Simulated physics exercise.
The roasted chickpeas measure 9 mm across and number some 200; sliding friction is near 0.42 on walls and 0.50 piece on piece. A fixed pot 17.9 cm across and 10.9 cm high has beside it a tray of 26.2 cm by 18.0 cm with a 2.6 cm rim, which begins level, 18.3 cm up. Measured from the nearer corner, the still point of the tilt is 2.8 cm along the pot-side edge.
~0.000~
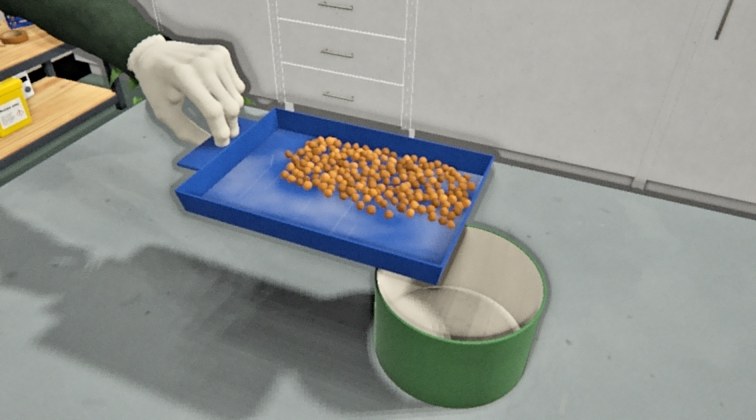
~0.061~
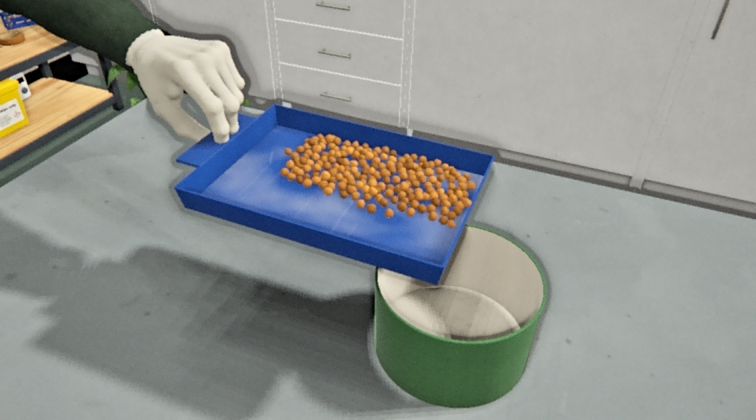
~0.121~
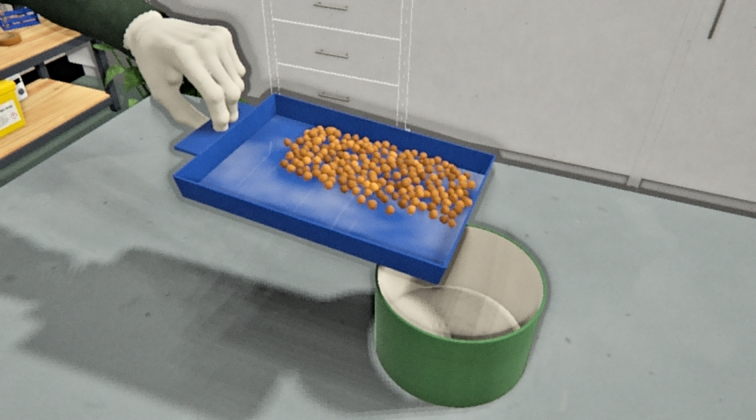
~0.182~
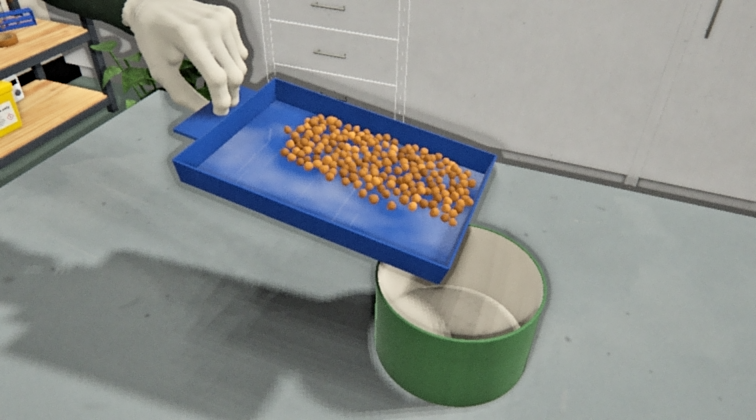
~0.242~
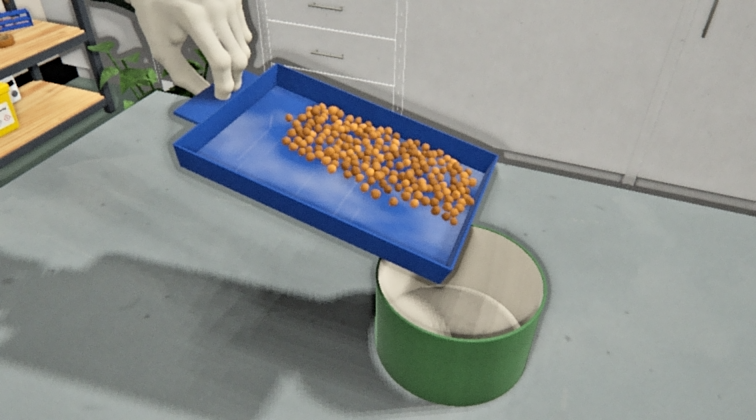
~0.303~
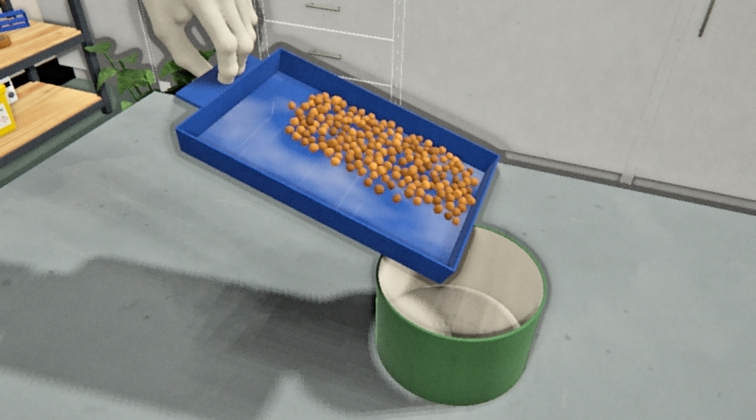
The clip shows a white-gloved hand at the left end of a blue tray of small round orange-brown pieces, raising that end so the tray slopes down rightward toward a green pot, while the pieces stay bunched together on it.
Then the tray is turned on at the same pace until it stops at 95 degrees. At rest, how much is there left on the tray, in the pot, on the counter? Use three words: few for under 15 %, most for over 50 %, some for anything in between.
Left on the tray: Few; pot: Most; counter: Some.
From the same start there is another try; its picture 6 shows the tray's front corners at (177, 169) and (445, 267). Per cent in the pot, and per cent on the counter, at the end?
Pot 0; counter 95.
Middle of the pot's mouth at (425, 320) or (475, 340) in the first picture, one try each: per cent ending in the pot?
Roughly 35 per cent, then 55 per cent.
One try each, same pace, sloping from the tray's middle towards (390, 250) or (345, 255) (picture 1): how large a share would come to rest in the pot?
Approximately 0 percent, then 0 percent.
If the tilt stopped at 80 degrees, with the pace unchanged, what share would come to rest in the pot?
Result: Close to 0 %.
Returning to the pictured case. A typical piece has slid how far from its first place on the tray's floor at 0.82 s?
About 5 cm.
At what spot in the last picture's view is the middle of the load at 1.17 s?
Roughly pixel (474, 177).
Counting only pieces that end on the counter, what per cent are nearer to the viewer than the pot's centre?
About 60 percent of the spill.
Then, at 0.82 s, tilt 54 degrees; the tray holds 100 %, the pot 0 %.
Then, at 1.17 s, tilt 79 degrees; the tray holds 100 %, the pot 0 %.
After 1.60 s, tilt 95 degrees; the tray holds 35 %, the pot 25 %.
At rest (2.6 s), tray 0 %, pot 70 %, counter 30 %.
